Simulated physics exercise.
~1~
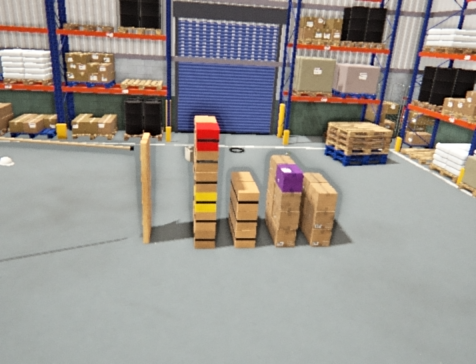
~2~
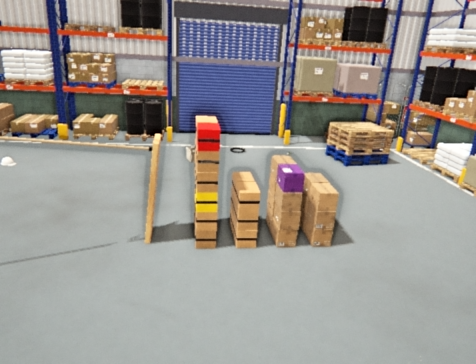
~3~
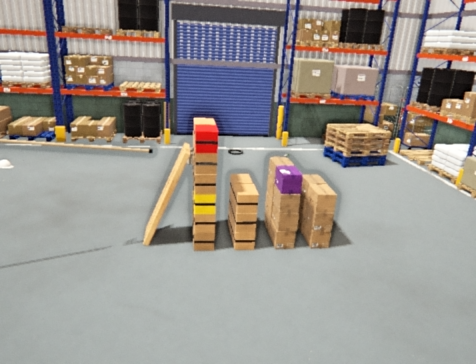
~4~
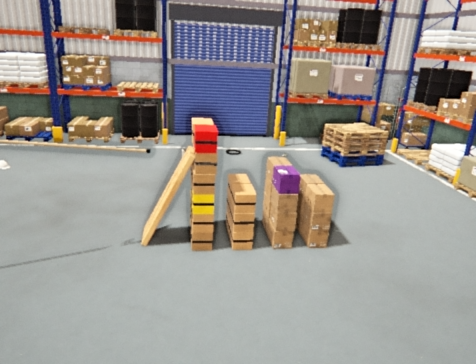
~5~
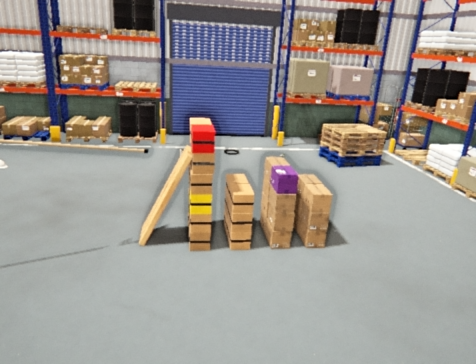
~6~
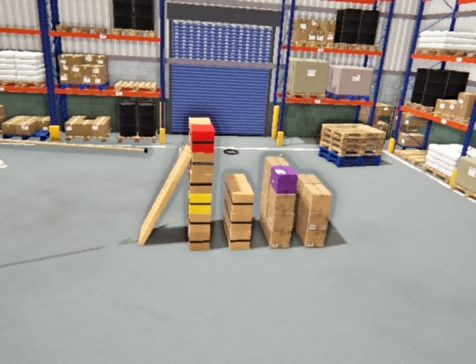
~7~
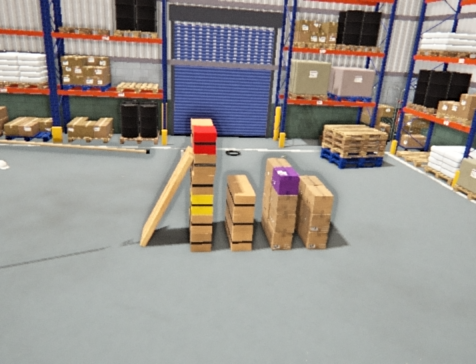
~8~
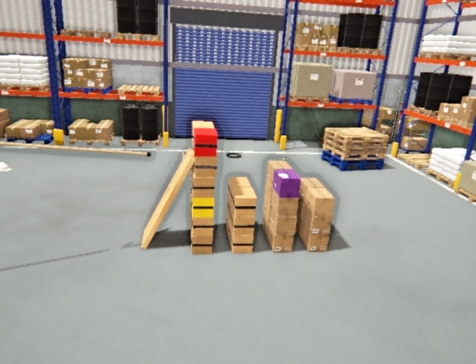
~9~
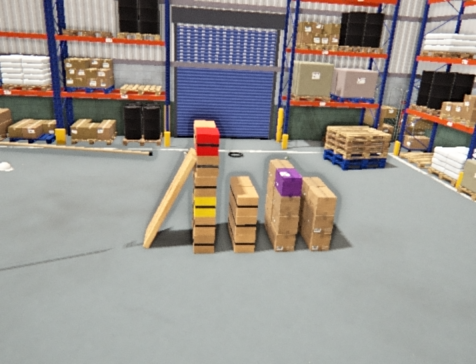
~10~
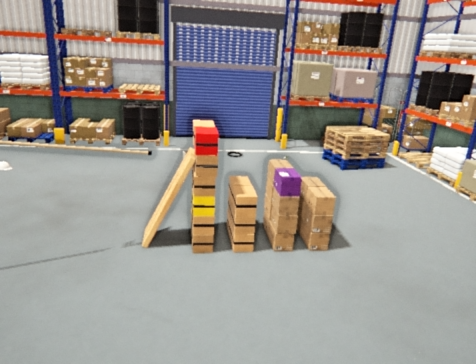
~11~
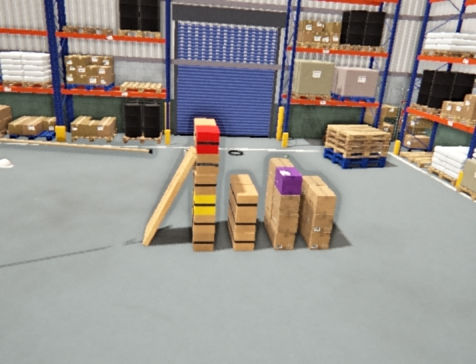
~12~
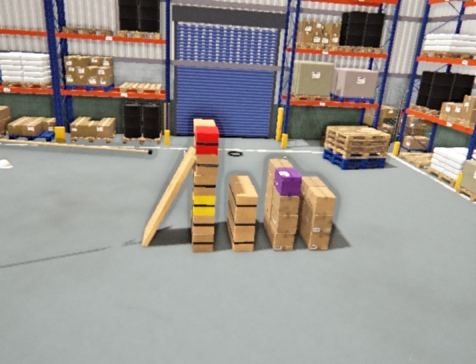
In a warehouse, an upright board tips right and rests against a standing stack of cartons.
